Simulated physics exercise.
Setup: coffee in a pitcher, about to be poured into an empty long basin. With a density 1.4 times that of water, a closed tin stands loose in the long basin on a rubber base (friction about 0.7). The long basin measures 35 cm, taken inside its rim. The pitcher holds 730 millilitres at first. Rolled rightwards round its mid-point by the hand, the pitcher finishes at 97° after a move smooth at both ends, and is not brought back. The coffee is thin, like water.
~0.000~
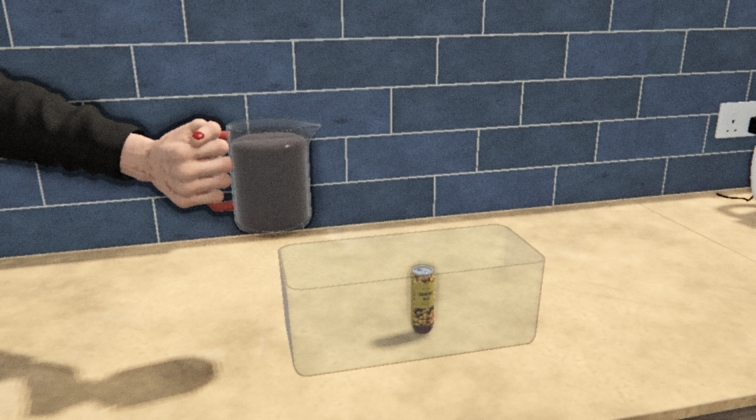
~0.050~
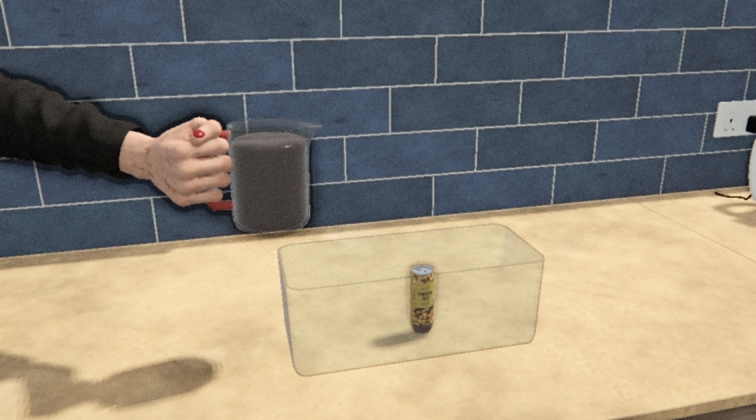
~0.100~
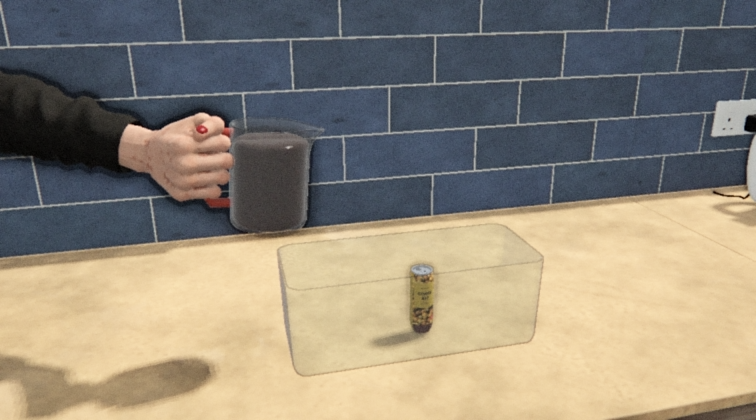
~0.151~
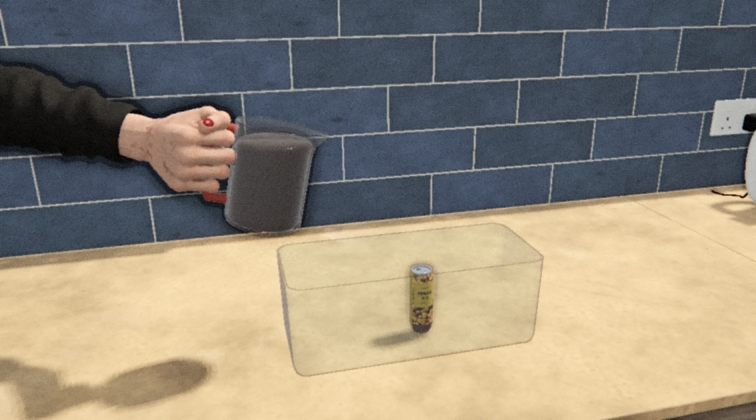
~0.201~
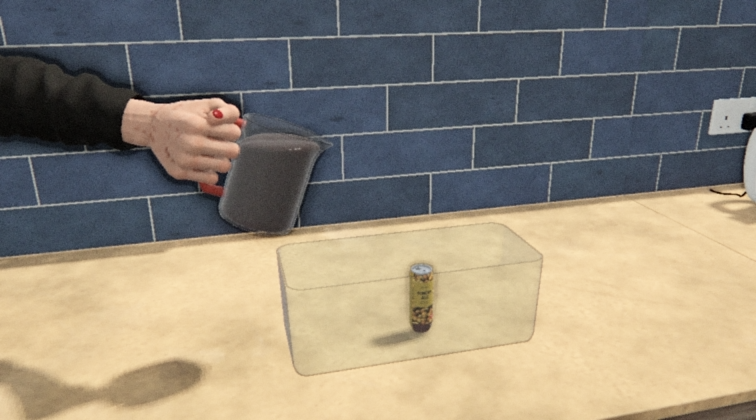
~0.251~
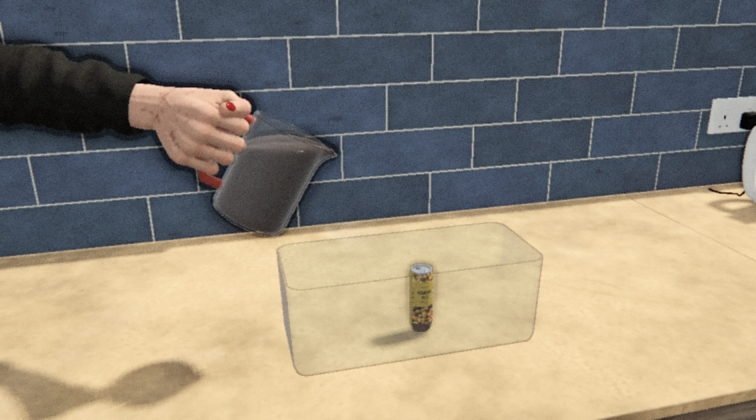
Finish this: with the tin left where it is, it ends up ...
It ends up standing.
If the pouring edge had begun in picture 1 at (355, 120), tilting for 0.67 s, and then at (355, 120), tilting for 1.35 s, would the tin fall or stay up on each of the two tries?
Run one: It tumbles. Run two: It tumbles.
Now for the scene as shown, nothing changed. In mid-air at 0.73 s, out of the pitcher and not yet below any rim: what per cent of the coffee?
I'd put it at about 18 per cent of the liquid.
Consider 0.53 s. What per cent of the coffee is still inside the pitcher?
Around 70 percent.
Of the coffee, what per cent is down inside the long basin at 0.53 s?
Estimate - around 12 in a hundred parts.
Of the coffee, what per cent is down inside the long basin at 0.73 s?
The share is close to 54 percent.
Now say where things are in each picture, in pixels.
It leans 0°; its right rim is at (321, 124); the coffee meets the walls at (231, 142) and (305, 138); the long basin's rim runs from (282, 268) to (525, 242); the tin's top is at (423, 273), in the first frame.
It leans 1°; its right rim is at (321, 125); the coffee meets the walls at (230, 141) and (306, 138), in the second frame.
It leans 5°; its right rim is at (324, 128); the coffee meets the walls at (234, 140) and (309, 139), in the third frame.
It leans 12°; its right rim is at (329, 135); the coffee meets the walls at (236, 141) and (312, 141), in the fourth frame.
It leans 20°; its right rim is at (333, 143); the coffee meets the walls at (234, 158) and (320, 141), in the fifth frame.
It leans 30°; its right rim is at (337, 154); the coffee meets the walls at (229, 166) and (332, 146), in the sixth frame.
By 0.53 s the tilt is 86° and 70 per cent is still to pour; the tin stands where it began.
By 0.73 s the tilt is 97° and 29 per cent is still to pour; the tin stands where it began.
By 0.94 s the tilt is 97° and 10 per cent is still to pour; the tin stands where it began.
By 1.17 s the tilt is 97° and 3 per cent is still to pour; the tin stands where it began.
At rest the tin stands where it began.
